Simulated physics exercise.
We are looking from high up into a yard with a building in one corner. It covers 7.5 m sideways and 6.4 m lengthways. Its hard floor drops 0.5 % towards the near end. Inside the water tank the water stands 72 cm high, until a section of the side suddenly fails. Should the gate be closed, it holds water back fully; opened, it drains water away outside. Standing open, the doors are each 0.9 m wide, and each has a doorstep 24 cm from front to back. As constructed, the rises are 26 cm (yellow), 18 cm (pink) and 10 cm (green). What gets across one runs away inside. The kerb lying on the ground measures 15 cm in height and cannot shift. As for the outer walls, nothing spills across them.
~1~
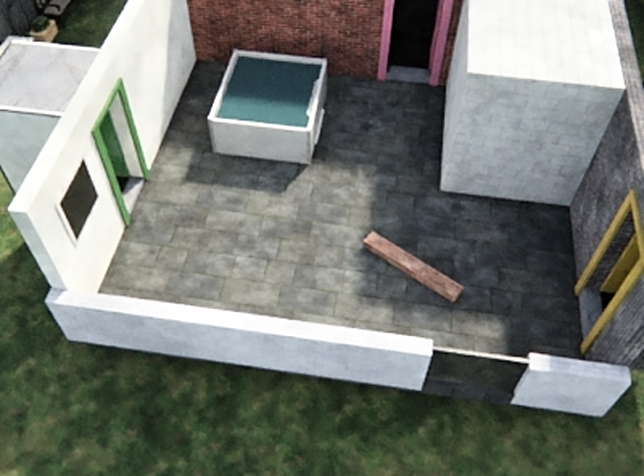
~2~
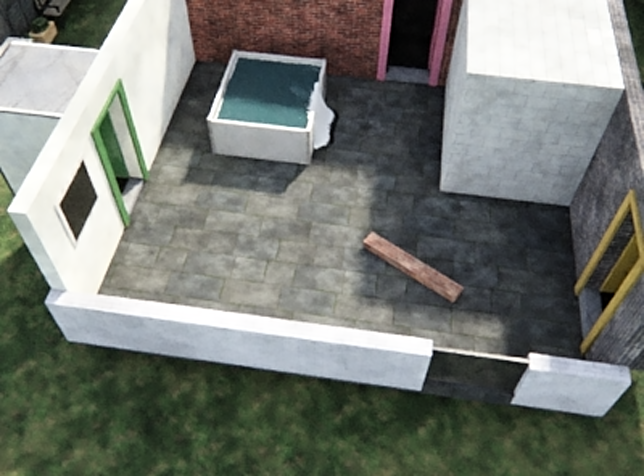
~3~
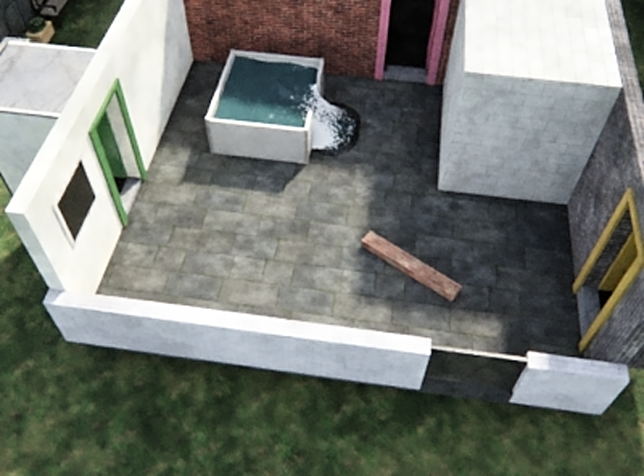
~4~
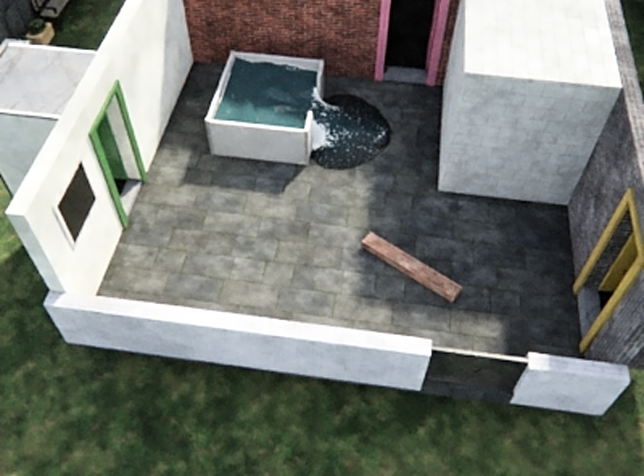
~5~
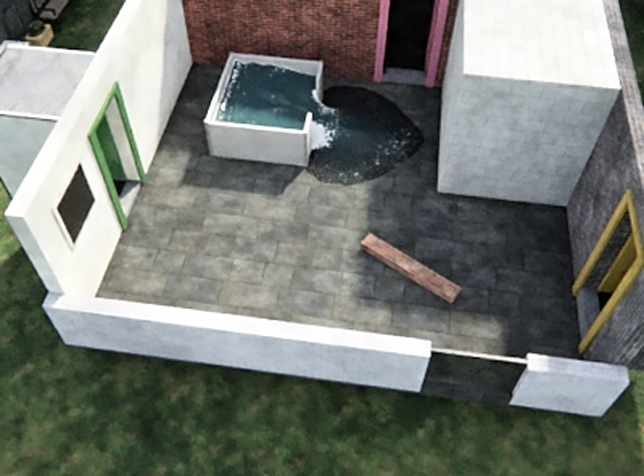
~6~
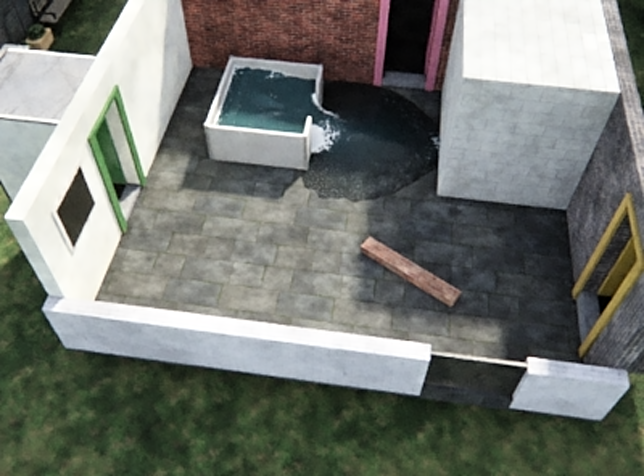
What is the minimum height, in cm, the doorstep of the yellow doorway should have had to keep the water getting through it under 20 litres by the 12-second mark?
11 cm.
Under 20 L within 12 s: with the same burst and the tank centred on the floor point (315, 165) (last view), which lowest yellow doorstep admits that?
With that change, some 13.5 centimetres.
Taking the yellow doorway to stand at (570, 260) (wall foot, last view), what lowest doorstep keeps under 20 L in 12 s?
About 6.0 cm.
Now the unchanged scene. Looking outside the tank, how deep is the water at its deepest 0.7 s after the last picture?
About 50 cm at most.
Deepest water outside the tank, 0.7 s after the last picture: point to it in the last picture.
Around pixel (441, 93).
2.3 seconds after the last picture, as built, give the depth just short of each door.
The yellow door has 6 cm, the pink door 20 cm and the green door 0 cm.
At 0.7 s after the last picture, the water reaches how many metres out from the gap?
Close to 3.6 metres, I'd say.
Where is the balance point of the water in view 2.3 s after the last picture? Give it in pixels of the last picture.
Centre of the water: Approx. (355, 151) px.
Then, 0.7 s after the last picture water covers 20 % of the floor, deepest (50 cm) near (441, 93); it has not reached the yellow door.
Then, 2.3 s after the last picture water covers 35 % of the floor, deepest (25 cm) near (316, 136); 6 cm at the yellow door, 0 litres in over its 26 cm doorstep.
Then, 11.3 s after the last picture water covers 95 % of the floor, deepest (11 cm) near (187, 341); 8 cm at the yellow door, 0 litres in over its 26 cm doorstep.
At the yellow door as built, the water peaked near 15 cm, 4.7 s after the last picture.
Run again over the same 12 s with other heights there, 53 litres in over 9 cm, 11 litres over 12 cm. The limit of 20 litres is kept from about 11 cm up.
